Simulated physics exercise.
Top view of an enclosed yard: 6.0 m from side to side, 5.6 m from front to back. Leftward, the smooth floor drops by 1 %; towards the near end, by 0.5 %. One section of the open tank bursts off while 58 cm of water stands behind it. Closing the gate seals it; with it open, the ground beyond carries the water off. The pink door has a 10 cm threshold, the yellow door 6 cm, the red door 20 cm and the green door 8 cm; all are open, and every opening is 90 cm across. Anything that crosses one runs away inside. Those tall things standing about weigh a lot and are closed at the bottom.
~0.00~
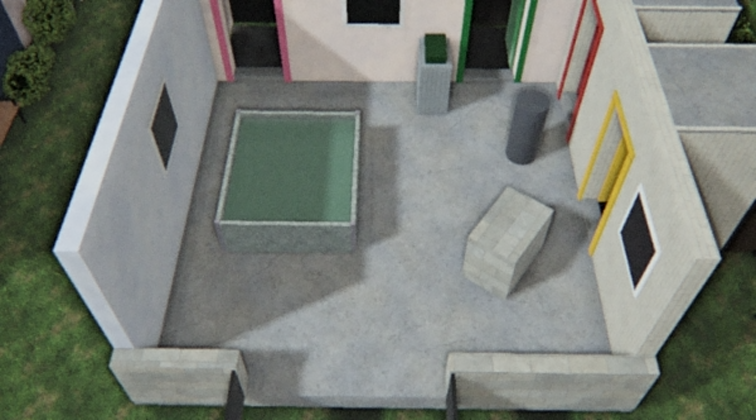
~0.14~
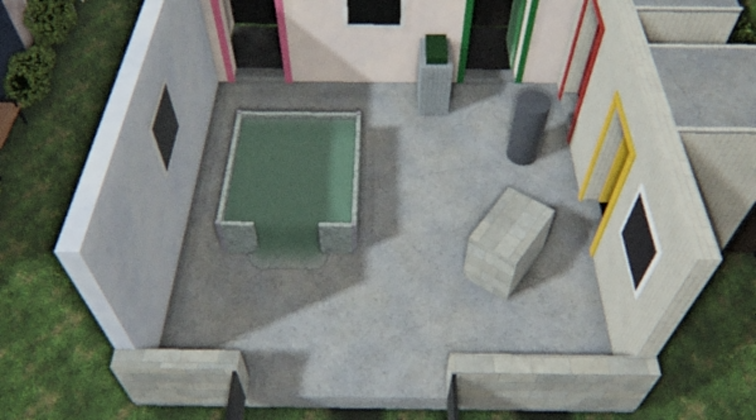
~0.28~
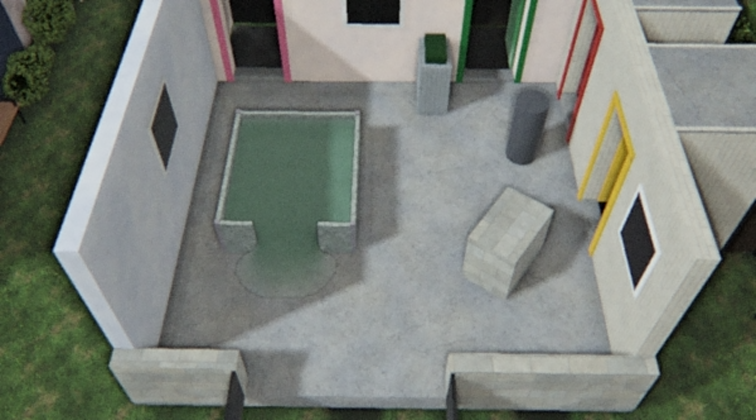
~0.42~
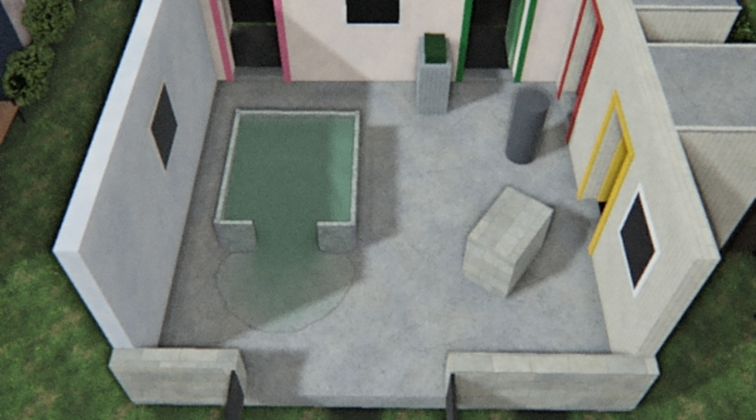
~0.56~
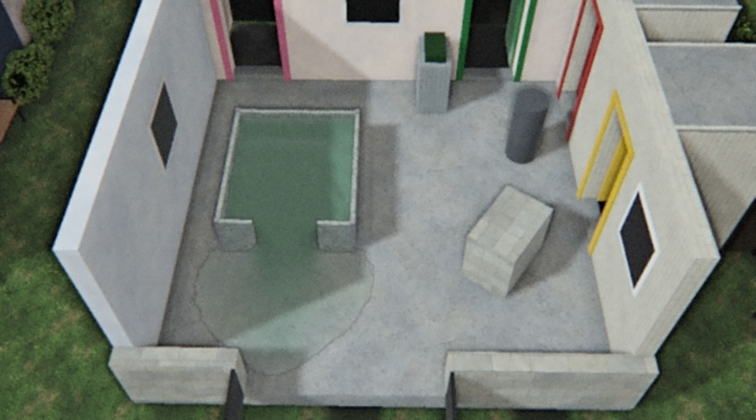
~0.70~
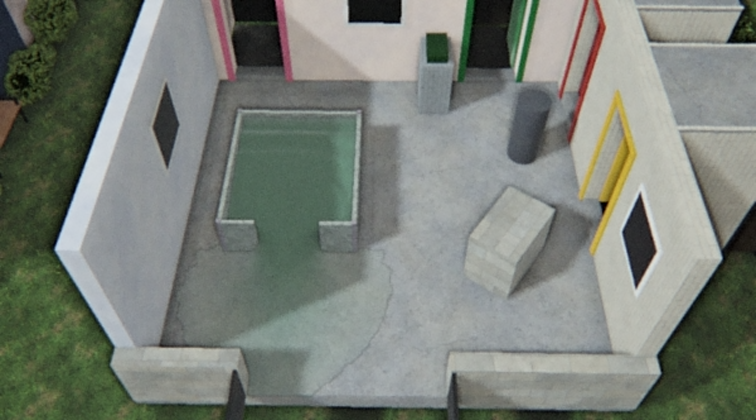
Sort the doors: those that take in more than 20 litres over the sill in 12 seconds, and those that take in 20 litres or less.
Sorted: The pink door takes in 20 litres or less; the yellow door takes in 20 litres or less; the red door takes in 20 litres or less; the green door takes in 20 litres or less.
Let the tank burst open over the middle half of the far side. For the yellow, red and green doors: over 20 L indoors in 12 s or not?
Door yellow stays within, door red stays within, door green stays within.
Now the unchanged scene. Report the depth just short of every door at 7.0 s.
You'd see pink at 9 cm, yellow at 0 cm, red at 0 cm and green at 0 cm.
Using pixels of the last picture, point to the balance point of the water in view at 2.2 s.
Around (282, 231).
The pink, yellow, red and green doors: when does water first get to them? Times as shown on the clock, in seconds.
Pink 4.5 s, yellow not within the 12 s, red not in the 12 s, green not in the 12 s.
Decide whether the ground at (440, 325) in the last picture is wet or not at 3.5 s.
It is flooded.
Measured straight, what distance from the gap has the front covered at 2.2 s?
Around 3.4 metres.
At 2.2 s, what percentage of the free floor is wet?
Roughly 25 percent.
After 1.4 s water covers 20 % of the floor and is deepest (40 cm) near (154, 375); pink door not reached, yellow door not reached, red door not reached, green door not reached.
After 2.2 s water covers 25 % of the floor and is deepest (32 cm) near (238, 376); pink door not reached, yellow door not reached, red door not reached, green door not reached.
After 3.5 s water covers 30 % of the floor and is deepest (24 cm) near (154, 375); pink door not reached, yellow door not reached, red door not reached, green door not reached.
After 7.0 s water covers 45 % of the floor and is deepest (14 cm) near (154, 375); pink door 9 cm at the sill, 3 L in, yellow door not reached, red door not reached, green door not reached.
After 12.0 s water covers 55 % of the floor and is deepest (8 cm) near (154, 375); pink door 6 cm at the sill, 3 L in, yellow door not reached, red door not reached, green door not reached.
